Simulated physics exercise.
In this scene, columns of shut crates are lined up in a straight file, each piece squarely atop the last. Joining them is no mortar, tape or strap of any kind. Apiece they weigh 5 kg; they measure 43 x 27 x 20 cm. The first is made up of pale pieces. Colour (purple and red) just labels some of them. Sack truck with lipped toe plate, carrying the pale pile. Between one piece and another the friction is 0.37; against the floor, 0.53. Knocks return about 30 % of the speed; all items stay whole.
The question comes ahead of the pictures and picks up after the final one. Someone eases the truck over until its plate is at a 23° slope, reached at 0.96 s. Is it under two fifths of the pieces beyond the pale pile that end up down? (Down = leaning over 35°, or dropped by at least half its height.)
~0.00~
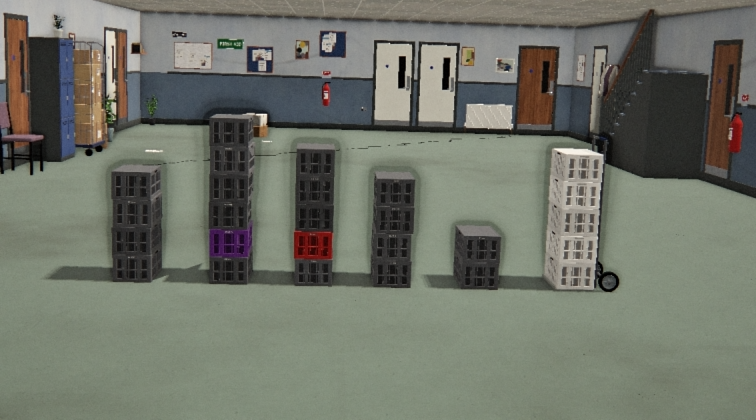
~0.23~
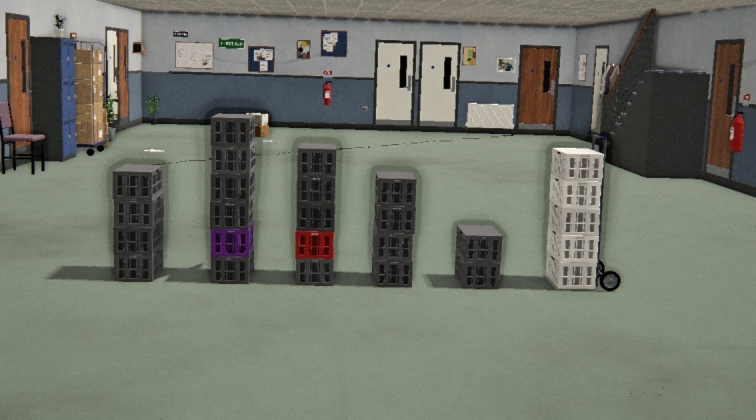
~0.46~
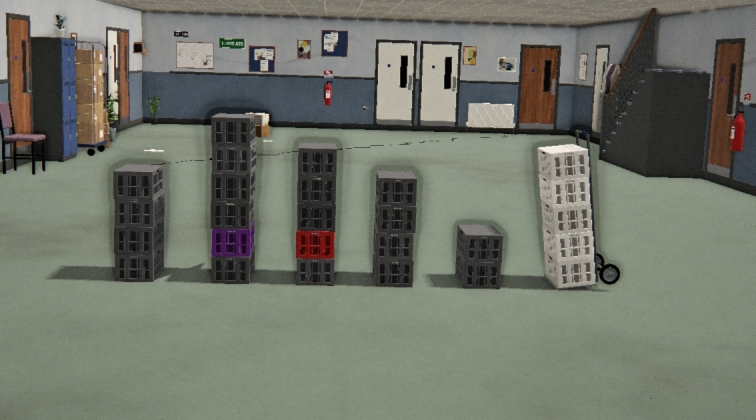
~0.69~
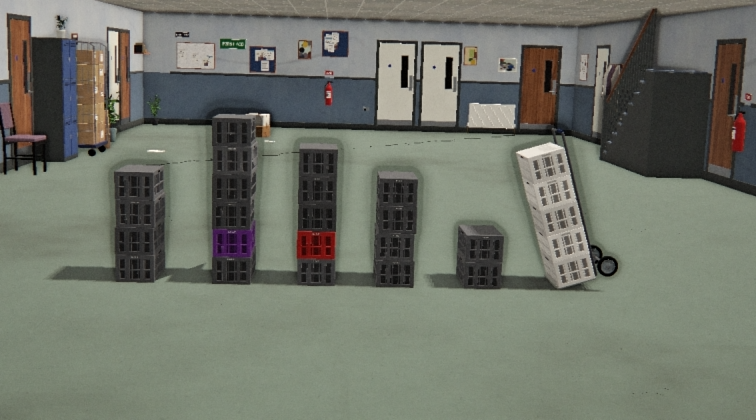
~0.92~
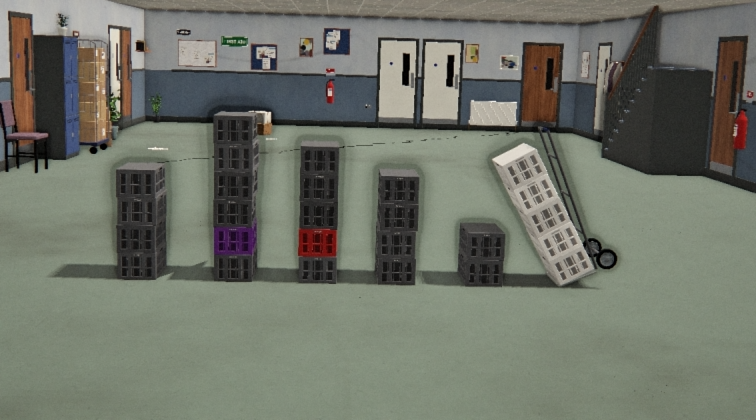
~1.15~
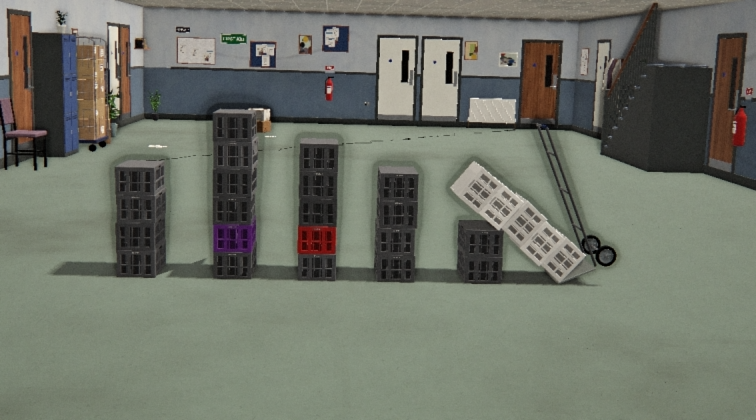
Yes, it is fewer than two fifths.
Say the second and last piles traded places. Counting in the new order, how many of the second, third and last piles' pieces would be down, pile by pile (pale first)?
Second 3, third 0, last 0.
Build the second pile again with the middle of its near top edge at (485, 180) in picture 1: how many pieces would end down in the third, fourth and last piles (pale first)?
Result: Third pile 0, fourth pile 0, last pile 0.
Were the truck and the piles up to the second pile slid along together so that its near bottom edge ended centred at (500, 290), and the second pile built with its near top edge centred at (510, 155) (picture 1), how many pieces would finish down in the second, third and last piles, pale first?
Counts down - second: 4; third: 0; last: 0.
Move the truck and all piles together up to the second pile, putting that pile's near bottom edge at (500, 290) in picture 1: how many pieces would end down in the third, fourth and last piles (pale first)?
Third 0, fourth 0, last 0.
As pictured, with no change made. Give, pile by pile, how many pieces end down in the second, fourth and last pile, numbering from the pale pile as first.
Pieces by pile: Second 0, fourth 0, last 0.
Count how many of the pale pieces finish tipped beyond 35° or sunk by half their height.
5 pieces.
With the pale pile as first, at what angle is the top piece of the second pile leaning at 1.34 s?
That piece is at some 0°.
By 1.22 s, 5 of the pale pile down; none of the 21 other crates down.
By 1.34 s, 4 of the pale pile down; none of the 21 other crates down, 2 disturbed.
By 1.52 s, 5 of the pale pile down; none of the 21 other crates down, 4 disturbed.
When it is over (2.1 s), 5 of the pale pile down; none of the 21 other crates down, 4 disturbed; red crate unmoved; purple crate unmoved. That is 0 per cent. In pixels of the last frame, middles, red crate near (317, 235), purple crate near (235, 233).
